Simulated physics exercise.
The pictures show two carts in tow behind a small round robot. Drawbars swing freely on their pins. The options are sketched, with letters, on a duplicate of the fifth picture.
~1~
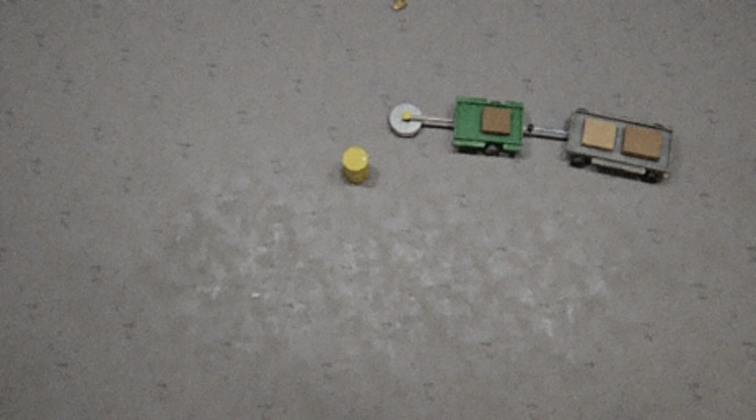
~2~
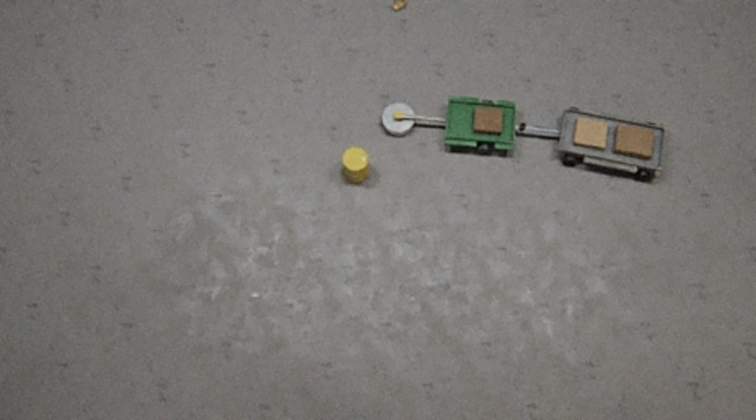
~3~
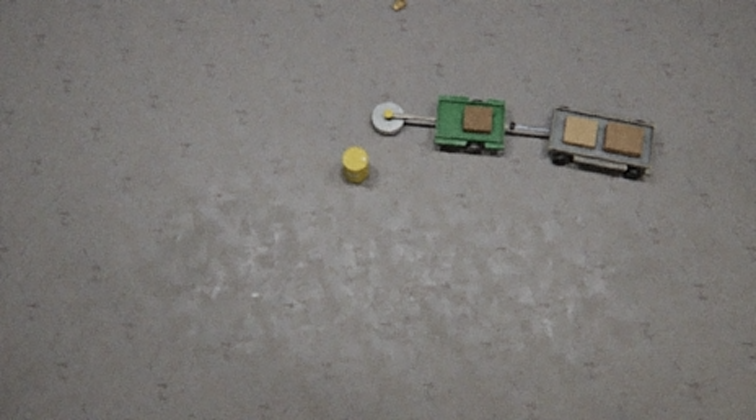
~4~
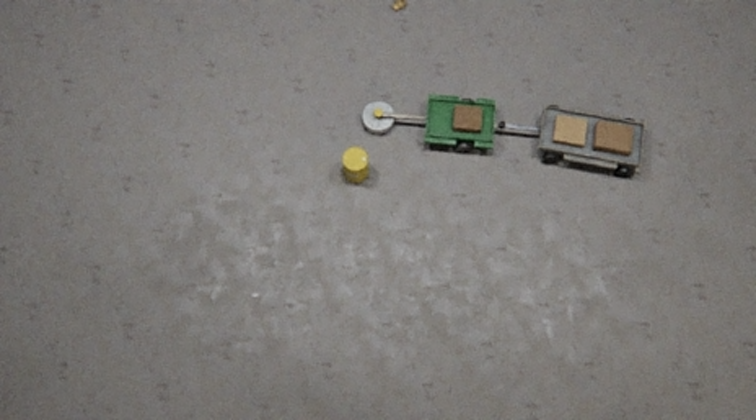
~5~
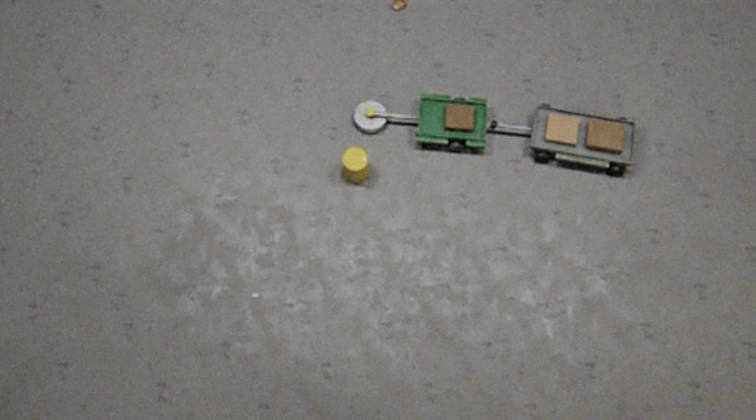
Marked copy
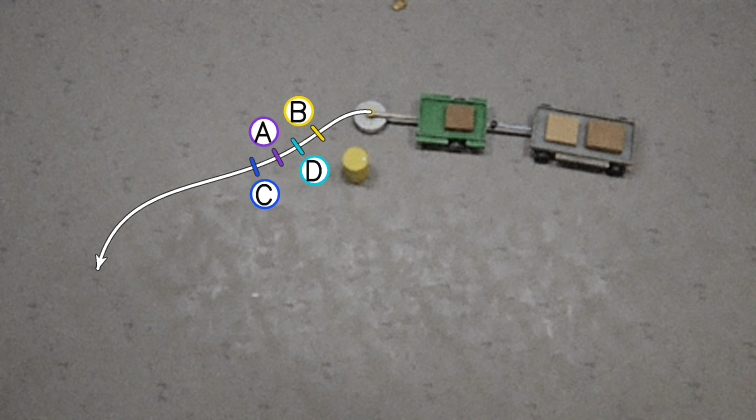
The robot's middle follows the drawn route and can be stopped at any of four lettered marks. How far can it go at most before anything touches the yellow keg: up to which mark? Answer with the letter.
All is well up to B.
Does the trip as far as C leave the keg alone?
For that mark, no.
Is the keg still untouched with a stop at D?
No.
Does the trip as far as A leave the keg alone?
No.
On the copy, A at (278, 157); B at (318, 133); C at (255, 167); D at (298, 147); the route from (370, 112) via (226, 176) to (98, 269).
On B. First, robot (351, 118), last cart (564, 133).
Then, robot (333, 127), last cart (545, 130).
Finally, robot (318, 137), last cart (529, 127); nothing has been touched.
By contrast, A is too far, the keg has been hit; C is too far, the keg has been hit; D is too far, the keg has been hit.
